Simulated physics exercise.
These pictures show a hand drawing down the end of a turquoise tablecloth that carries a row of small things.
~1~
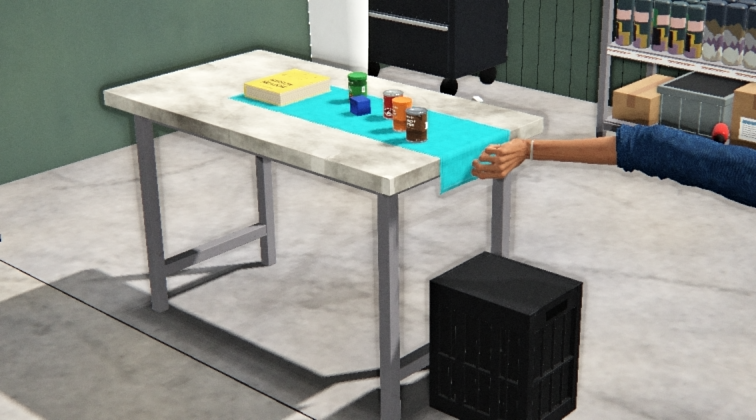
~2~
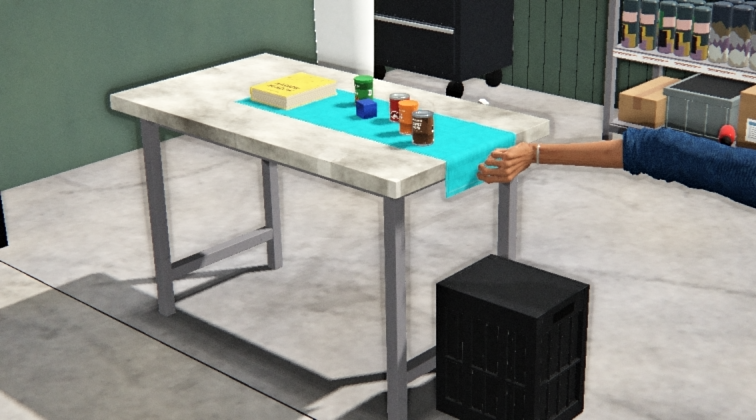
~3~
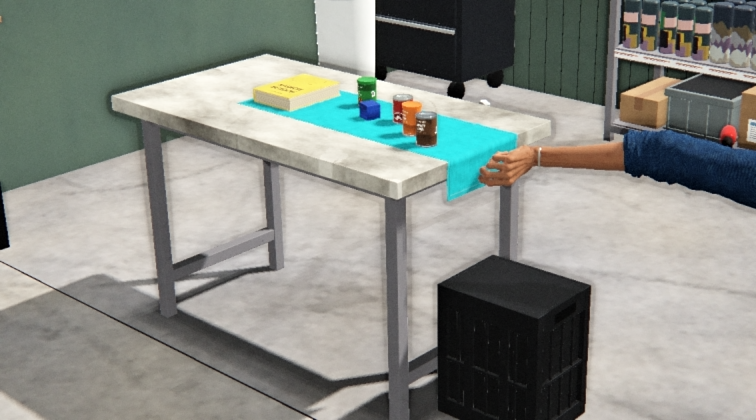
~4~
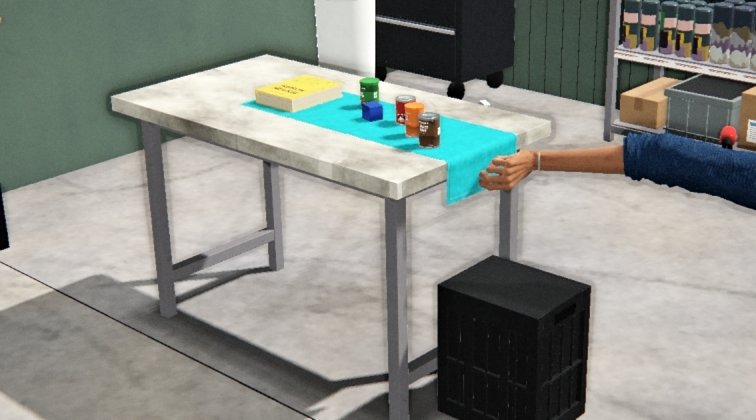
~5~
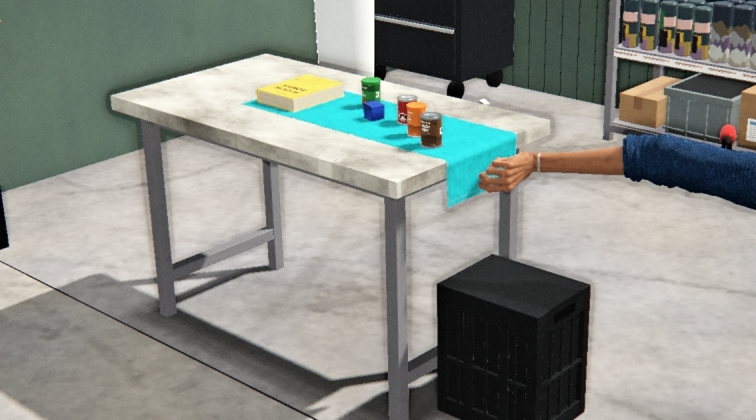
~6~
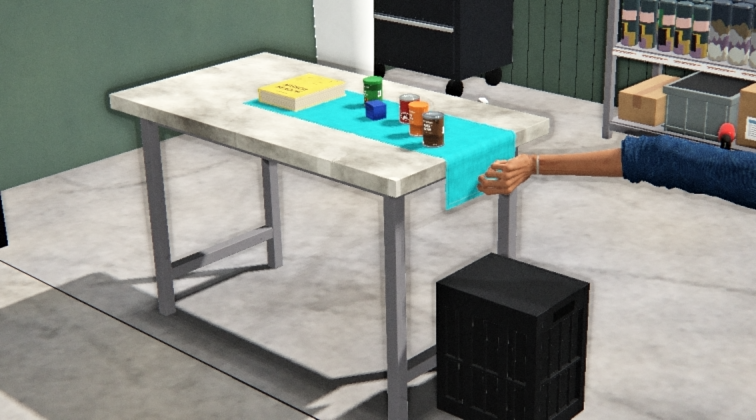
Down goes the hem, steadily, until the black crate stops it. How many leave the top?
The count of fallen things is two.
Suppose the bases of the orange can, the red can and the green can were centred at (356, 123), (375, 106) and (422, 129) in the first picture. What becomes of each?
The orange can survives, the red can does not fall, the green can is carried off.
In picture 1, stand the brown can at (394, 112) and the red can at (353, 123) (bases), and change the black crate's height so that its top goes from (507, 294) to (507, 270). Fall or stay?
The brown can stays on, the red can holds on.
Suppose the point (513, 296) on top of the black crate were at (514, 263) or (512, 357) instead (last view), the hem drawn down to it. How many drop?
The count: 1 and 4.
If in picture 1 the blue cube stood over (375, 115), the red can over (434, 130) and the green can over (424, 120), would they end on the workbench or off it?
The blue cube holds on, the red can tumbles off, the green can goes over.
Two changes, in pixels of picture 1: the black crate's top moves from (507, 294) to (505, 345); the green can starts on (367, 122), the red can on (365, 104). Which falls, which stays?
The green can is carried off; the red can remains up.
A little later, hem near (483, 253); brown can gone.
Next, hem on the crate; brown can and orange can gone.
When it is over, hem on the crate; brown can and orange can gone. It carries off two.
